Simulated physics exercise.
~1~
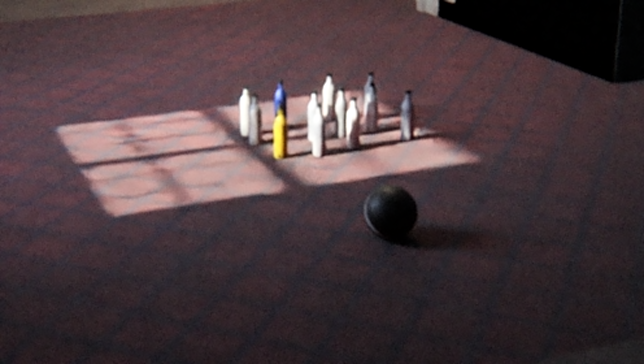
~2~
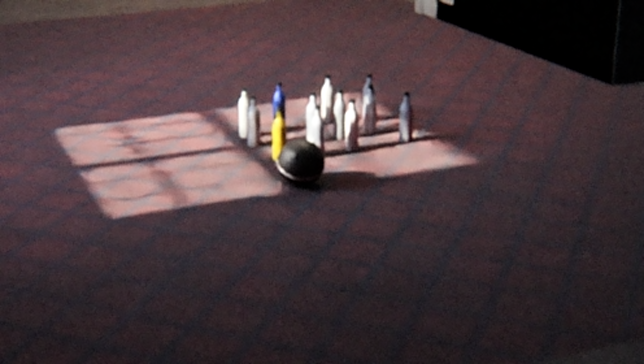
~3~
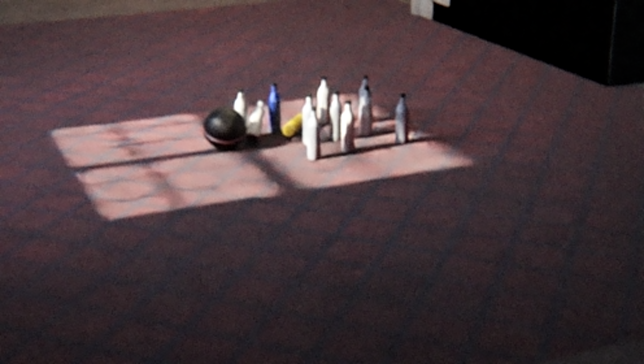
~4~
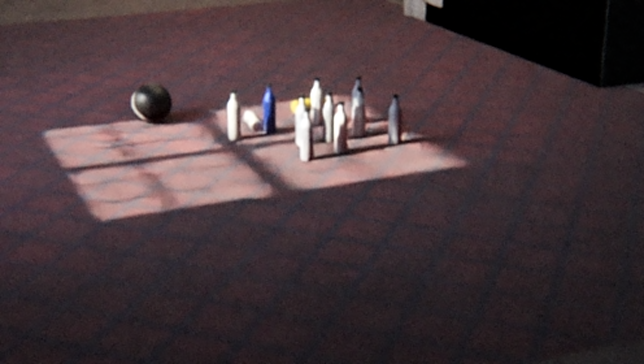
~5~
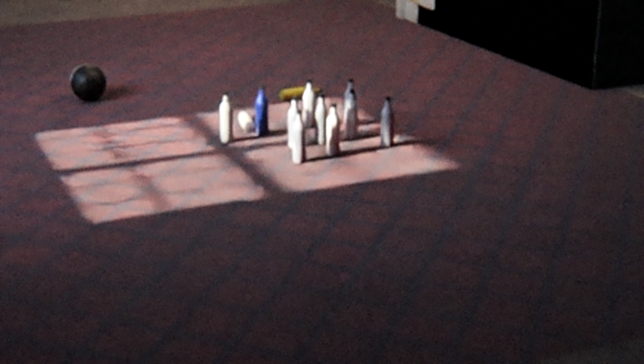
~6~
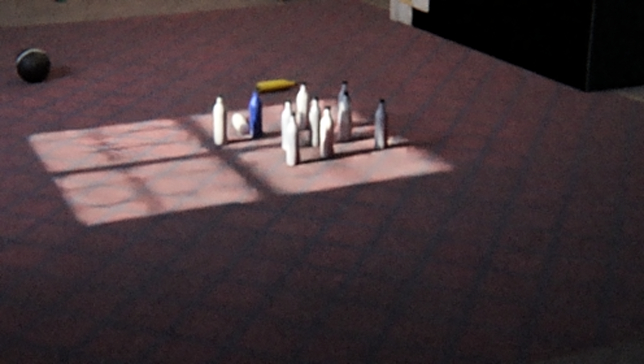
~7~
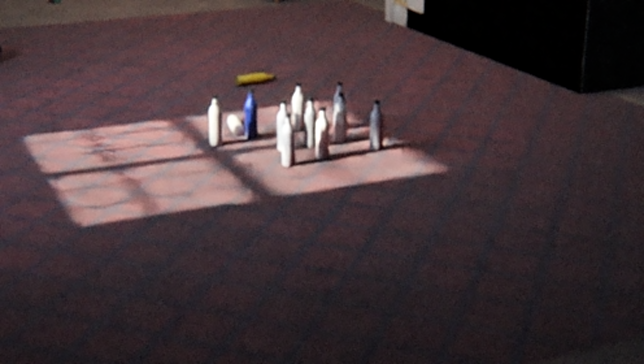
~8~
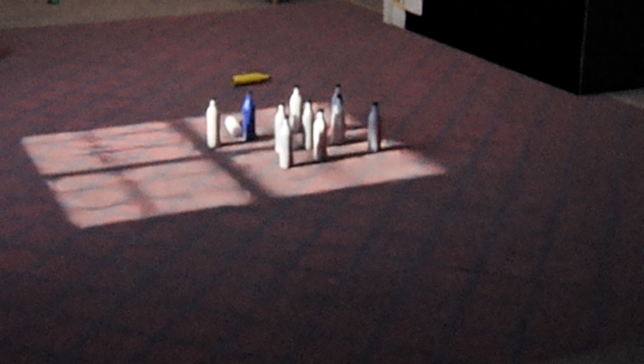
Black ball rolling left across a carpet into standing bottles, knocking over the yellow one and a pale one, then leaving view.
